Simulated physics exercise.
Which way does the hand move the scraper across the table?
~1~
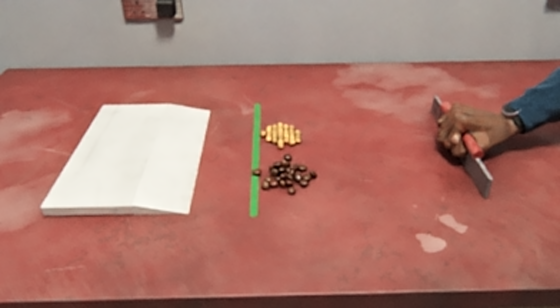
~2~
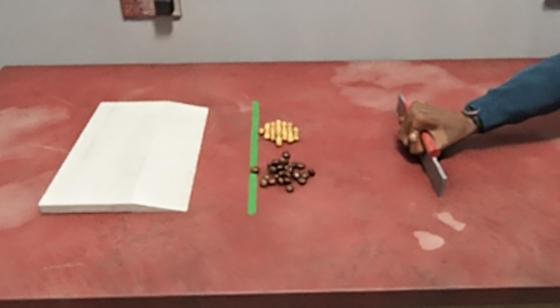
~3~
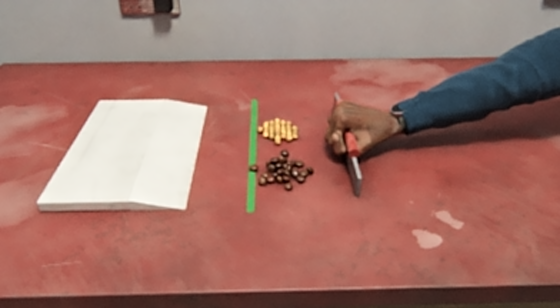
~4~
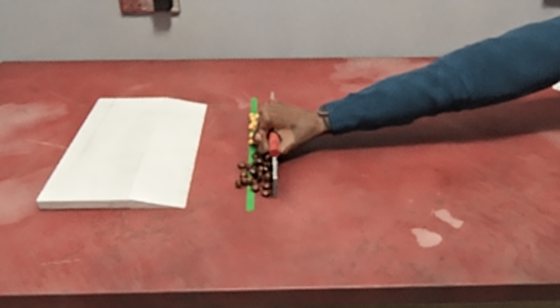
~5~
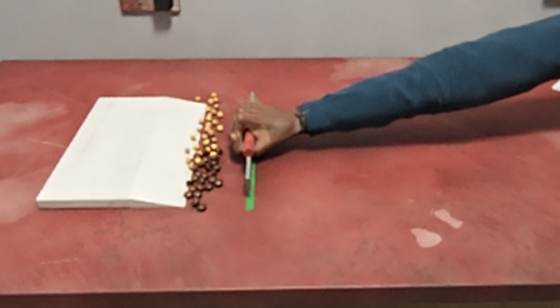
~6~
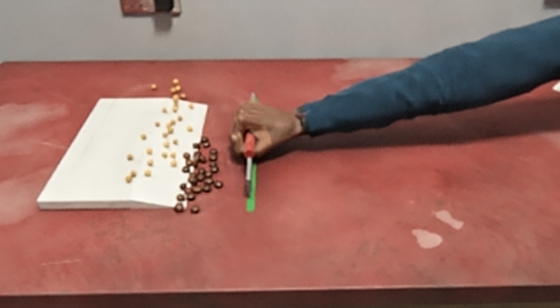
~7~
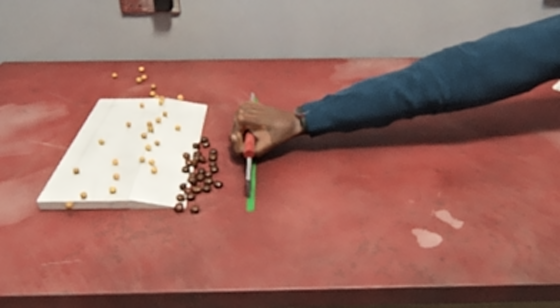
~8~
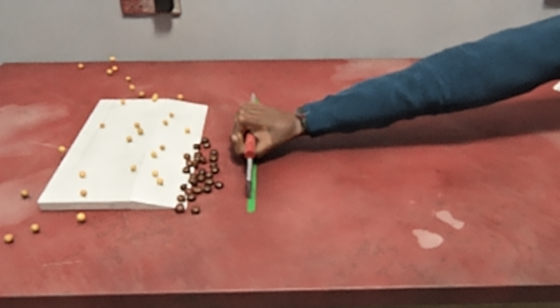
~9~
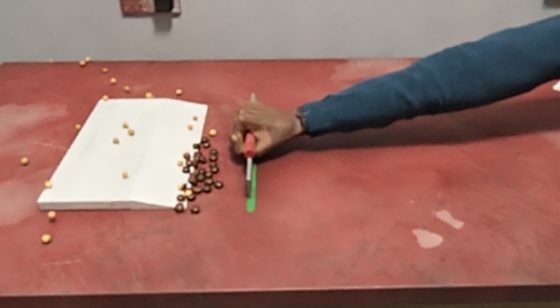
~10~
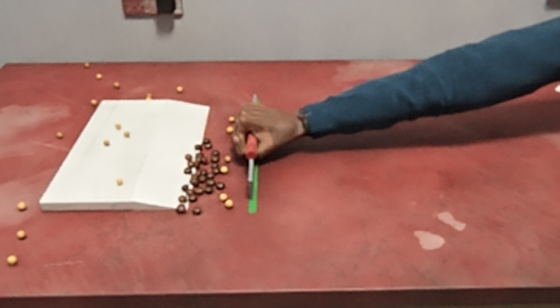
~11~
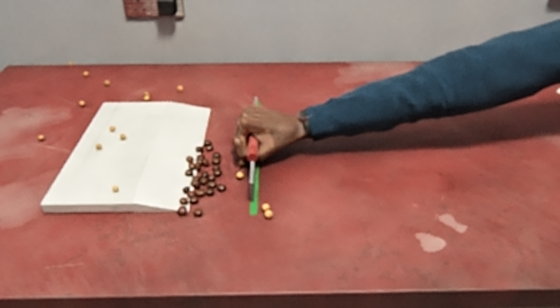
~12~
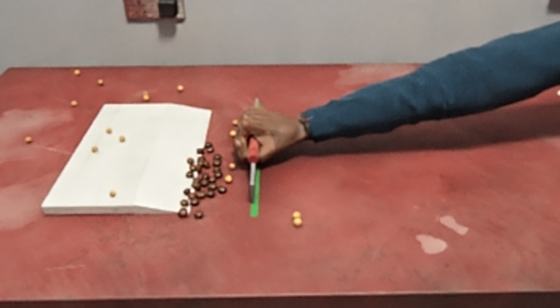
The hand moves the scraper to the left, toward the green tape and the white wedge.
